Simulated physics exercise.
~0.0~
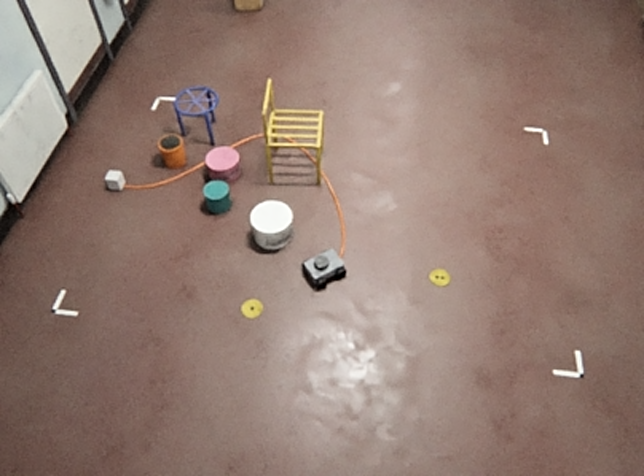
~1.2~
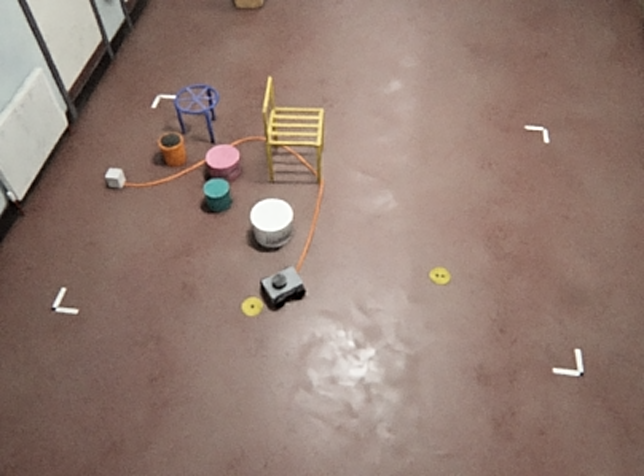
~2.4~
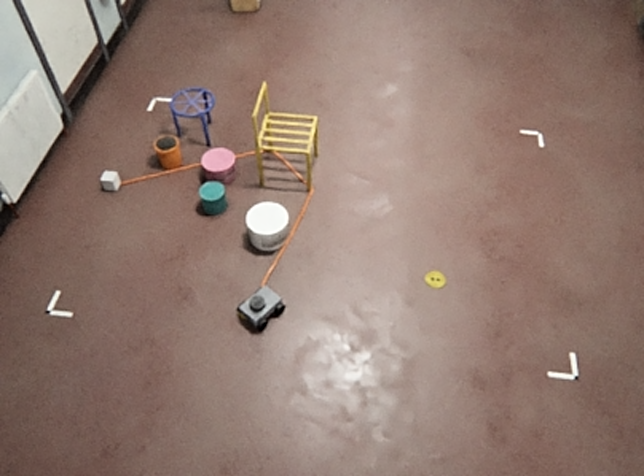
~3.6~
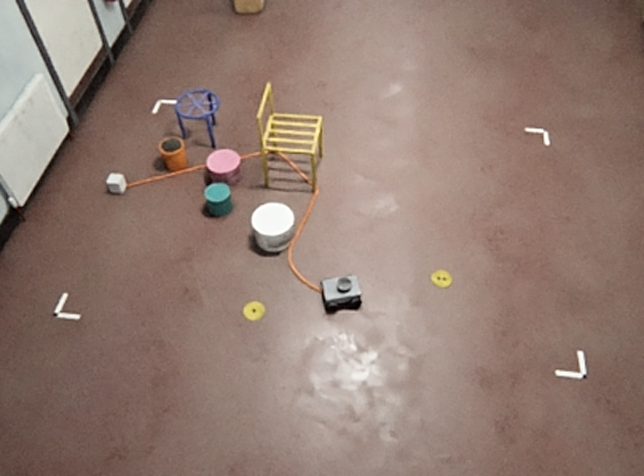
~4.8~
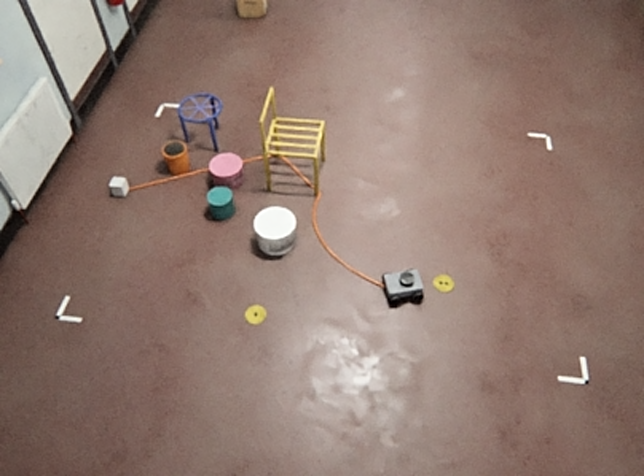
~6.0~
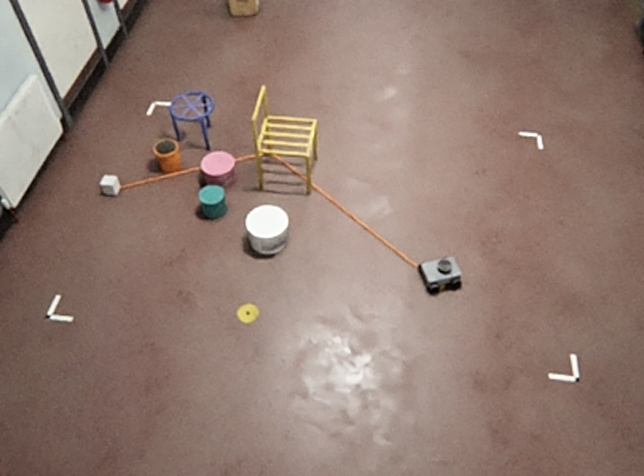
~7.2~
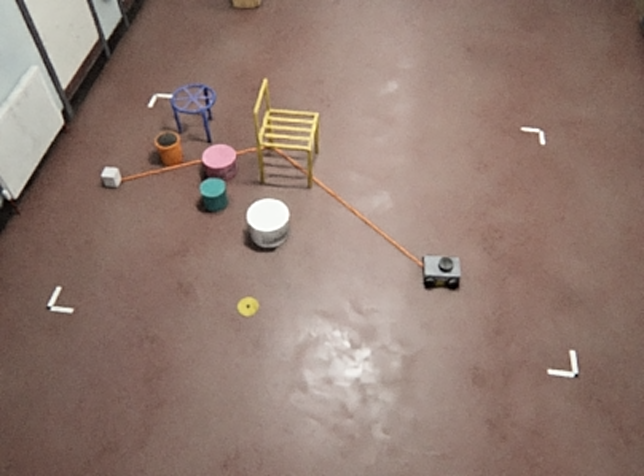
Small grey cart trailing an orange lead past buckets and a yellow chair, covering one yellow mark, then stopping over another at right.
